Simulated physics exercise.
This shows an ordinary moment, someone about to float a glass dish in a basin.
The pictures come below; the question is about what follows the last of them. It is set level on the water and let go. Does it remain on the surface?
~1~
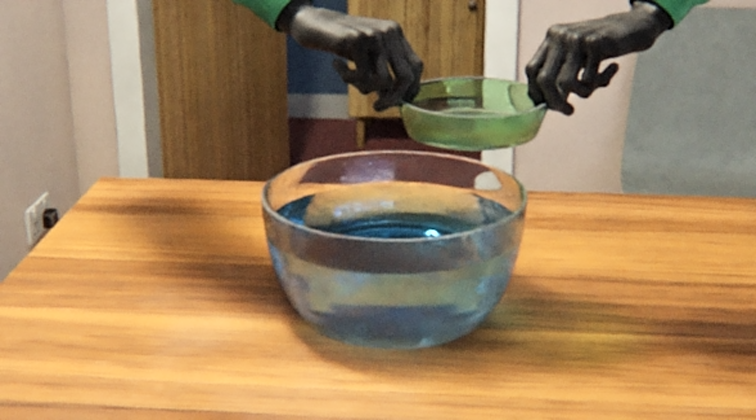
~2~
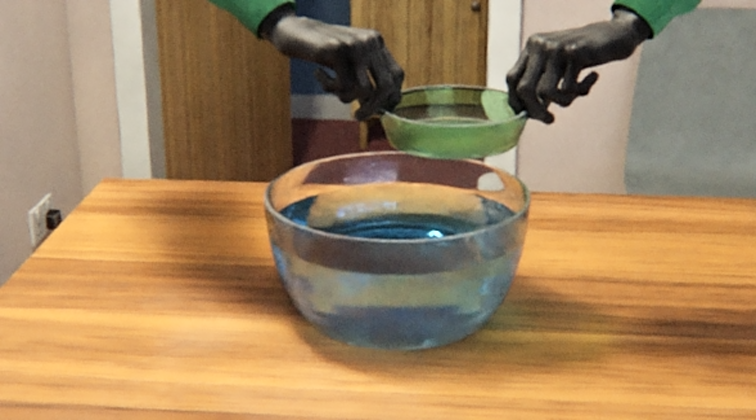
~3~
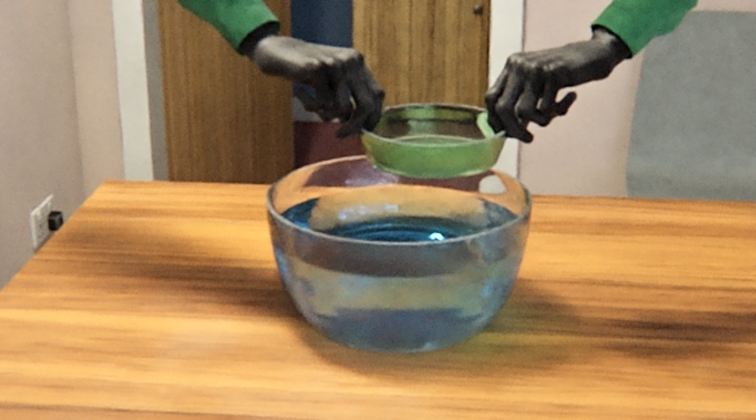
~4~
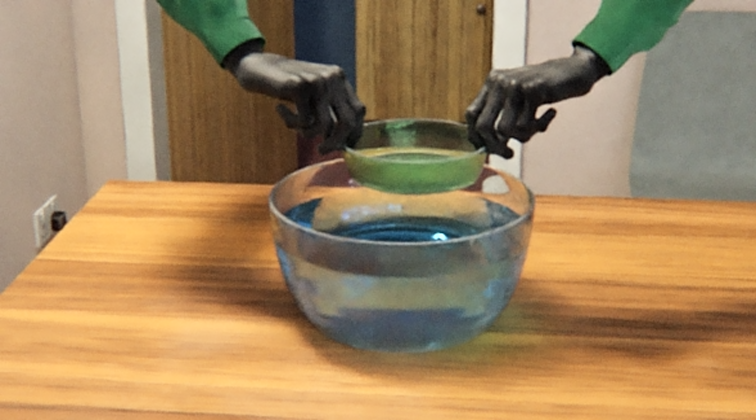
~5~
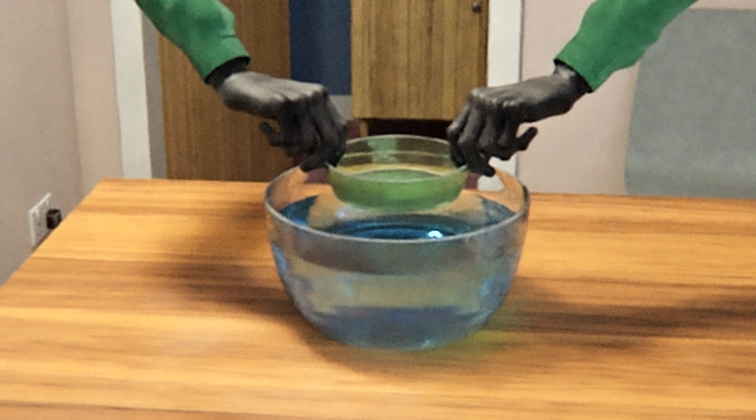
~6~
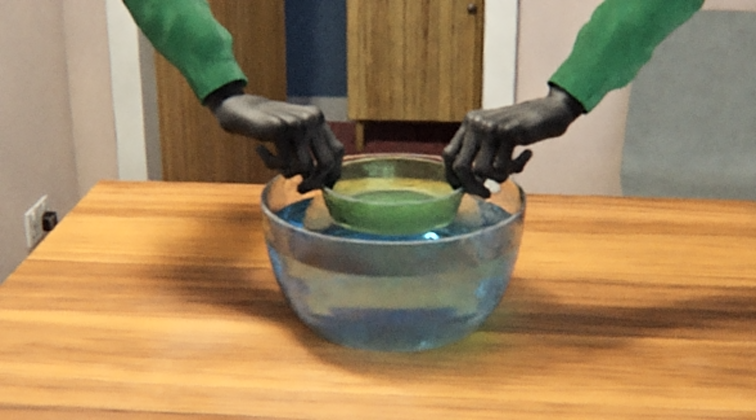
Yes.
Shortly, the dish dips into the water.
Then, it bobs and steadies.
At the finish, the dish floats with about half of its side showing.
